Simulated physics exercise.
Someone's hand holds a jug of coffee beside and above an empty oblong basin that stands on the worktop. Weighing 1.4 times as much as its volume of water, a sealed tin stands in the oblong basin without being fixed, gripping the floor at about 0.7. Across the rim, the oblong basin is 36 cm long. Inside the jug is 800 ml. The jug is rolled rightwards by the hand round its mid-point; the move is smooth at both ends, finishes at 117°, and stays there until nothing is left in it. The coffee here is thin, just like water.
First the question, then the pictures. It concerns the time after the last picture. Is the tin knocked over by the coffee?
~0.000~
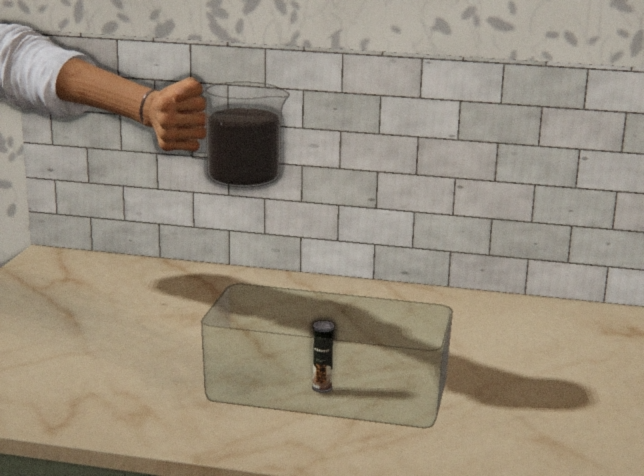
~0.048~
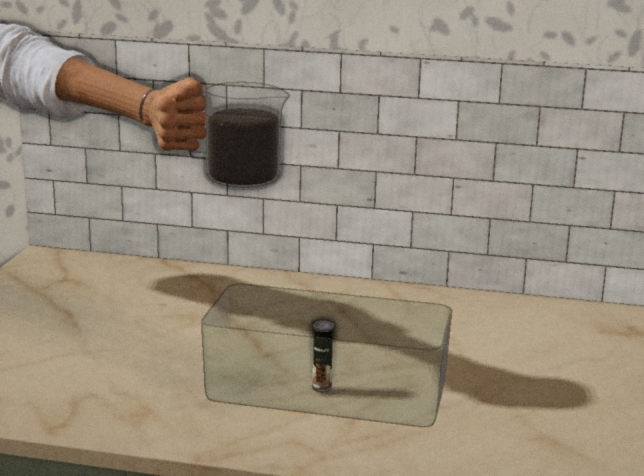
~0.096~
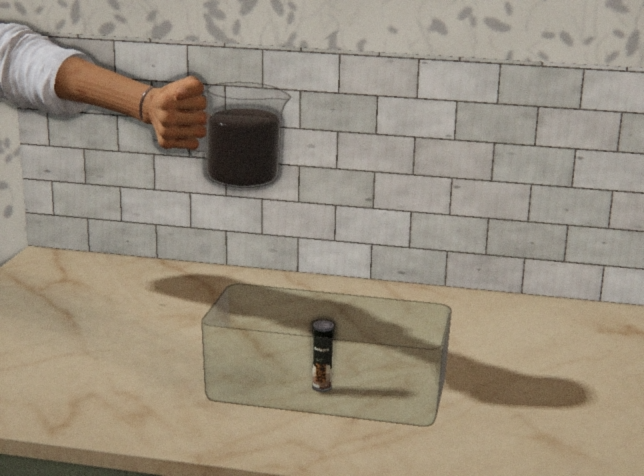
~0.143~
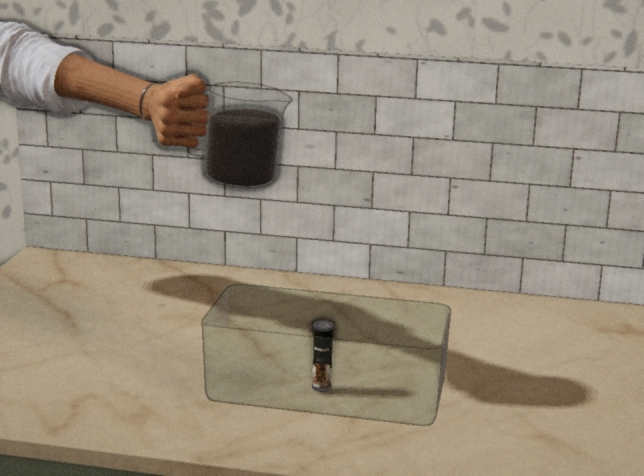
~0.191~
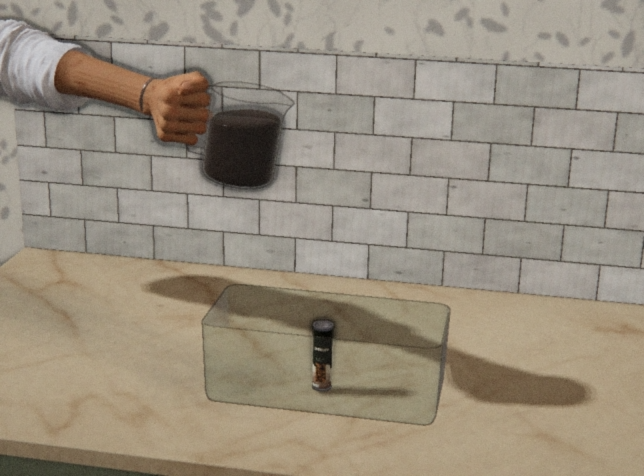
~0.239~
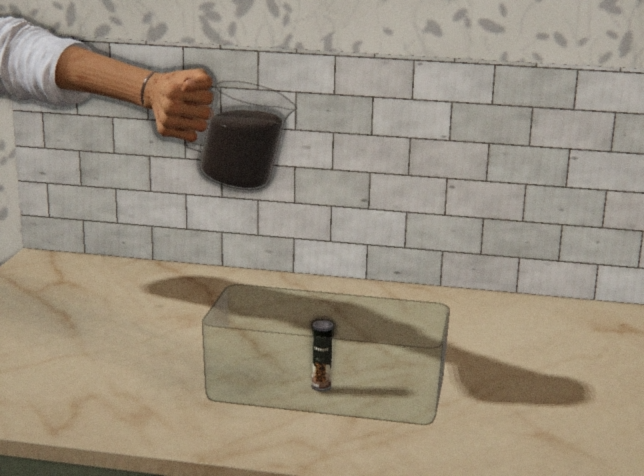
It never tilts over.
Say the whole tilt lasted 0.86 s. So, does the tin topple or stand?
The tin keeps standing.
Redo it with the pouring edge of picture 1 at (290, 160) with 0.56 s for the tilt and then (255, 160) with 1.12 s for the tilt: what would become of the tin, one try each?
The tin overturns the first time and overturns the second time.
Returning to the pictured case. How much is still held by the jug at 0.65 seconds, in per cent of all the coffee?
Roughly 86 %.
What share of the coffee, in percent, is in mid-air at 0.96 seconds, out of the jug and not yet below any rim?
Close to 42 in every hundred parts.
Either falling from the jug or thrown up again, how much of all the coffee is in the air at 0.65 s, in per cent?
At that moment, about 14 percent.
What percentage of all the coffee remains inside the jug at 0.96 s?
24 %.
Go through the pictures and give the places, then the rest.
Tilt 0°; pouring edge (289, 95); surface from (211, 114) to (279, 118); the oblong basin's rim runs from (215, 304) to (447, 329); the tin's top is at (324, 329), in the first picture.
Tilt 1°; pouring edge (290, 95); surface from (211, 114) to (279, 119), in the second picture.
Tilt 2°; pouring edge (291, 97); surface from (211, 115) to (280, 119), in the third picture.
Tilt 5°; pouring edge (292, 99); surface from (212, 115) to (281, 120), in the fourth picture.
Tilt 8°; pouring edge (294, 103); surface from (212, 115) to (281, 121), in the fifth picture.
Tilt 13°; pouring edge (297, 108); surface from (213, 116) to (282, 121), in the sixth picture.
By 0.65 s the tilt is 74° and 87 per cent is still to pour; the tin stands where it began.
By 0.96 s the tilt is 111° and 23 per cent is still to pour; the tin stands where it began.
By 1.27 s the tilt is 117° and 0 per cent is still to pour; the tin stands where it began.
By 1.62 s the tilt is 117° and 0 per cent is still to pour; the tin stands where it began.
At rest the tin stands where it began.
